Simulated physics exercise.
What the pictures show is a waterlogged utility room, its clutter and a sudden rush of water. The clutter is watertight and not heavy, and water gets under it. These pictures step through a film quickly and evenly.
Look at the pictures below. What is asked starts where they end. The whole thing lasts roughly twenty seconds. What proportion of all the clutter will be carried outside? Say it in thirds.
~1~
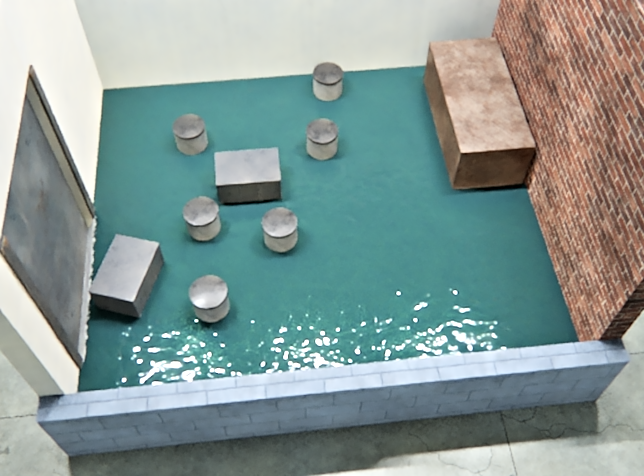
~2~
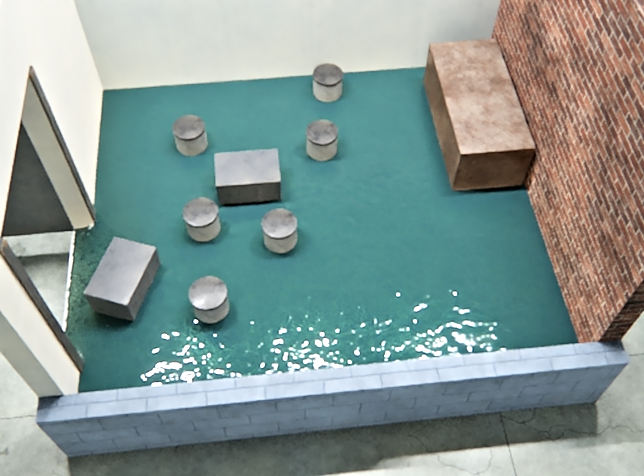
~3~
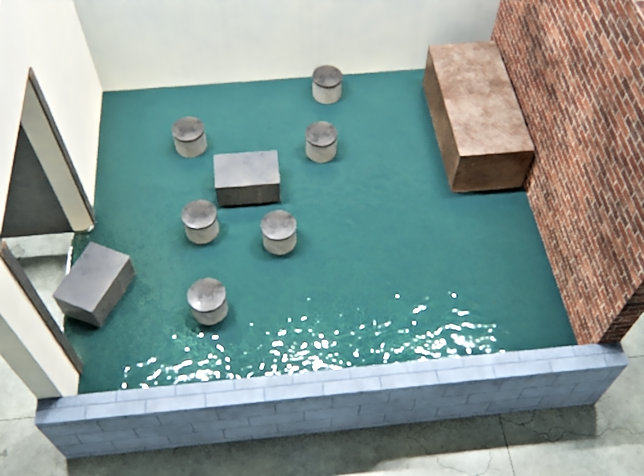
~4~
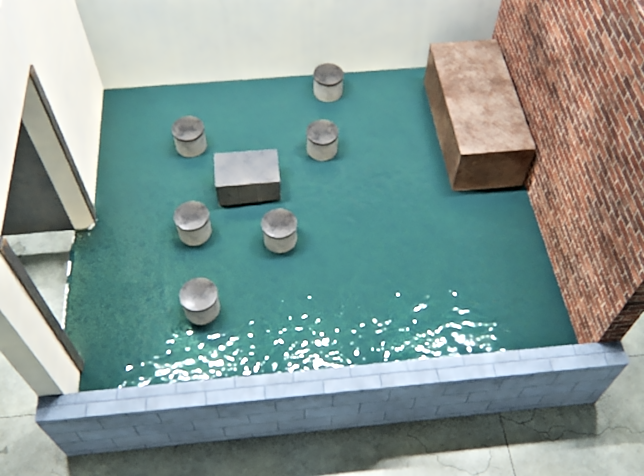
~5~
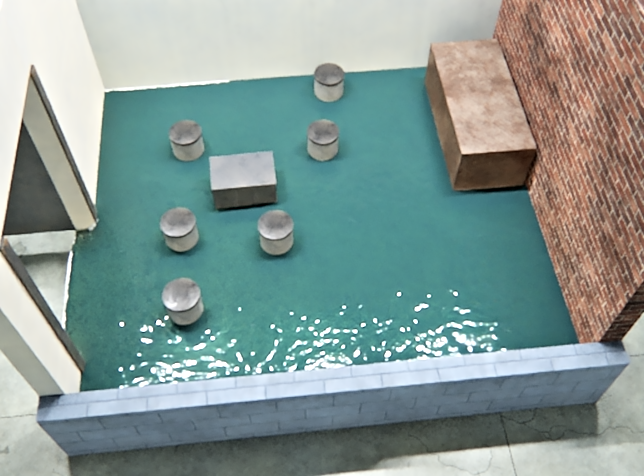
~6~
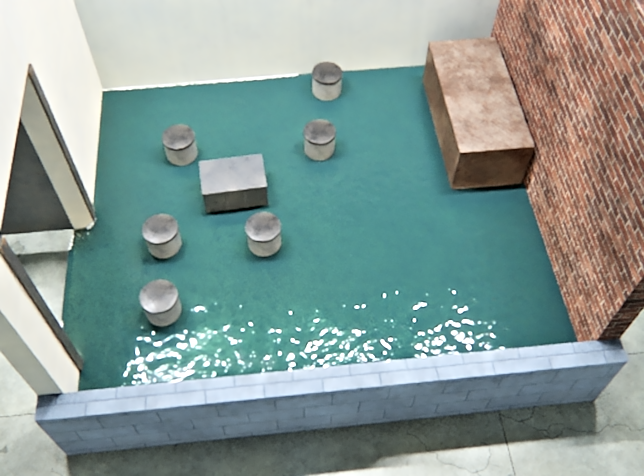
The likely share is two thirds upward.
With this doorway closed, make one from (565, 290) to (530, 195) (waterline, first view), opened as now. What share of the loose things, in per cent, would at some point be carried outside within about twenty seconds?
Roughly 40 in a hundred.
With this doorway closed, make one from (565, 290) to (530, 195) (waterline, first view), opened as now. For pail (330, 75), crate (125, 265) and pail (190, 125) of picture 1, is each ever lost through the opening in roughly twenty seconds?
First never exits, second never exits, third never exits.
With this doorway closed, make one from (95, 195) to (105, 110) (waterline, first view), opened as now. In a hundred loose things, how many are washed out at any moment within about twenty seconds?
100 in a hundred or thereabouts.
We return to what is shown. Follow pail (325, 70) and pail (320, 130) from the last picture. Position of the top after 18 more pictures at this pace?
They should end up near (279, 90) and (234, 179) respectively.
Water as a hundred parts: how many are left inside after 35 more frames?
My figure is 42 per cent.
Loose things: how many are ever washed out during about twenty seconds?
That adds up to 7.
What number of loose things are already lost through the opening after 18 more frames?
I count 6.
A moment on, 3 of 8 are out; 5 afloat.
Next, 6 of 8 are out; 2 afloat.
Later, 7 of 8 are out; 1 afloat.
In the end, 7 of 8 are out; 1 afloat.
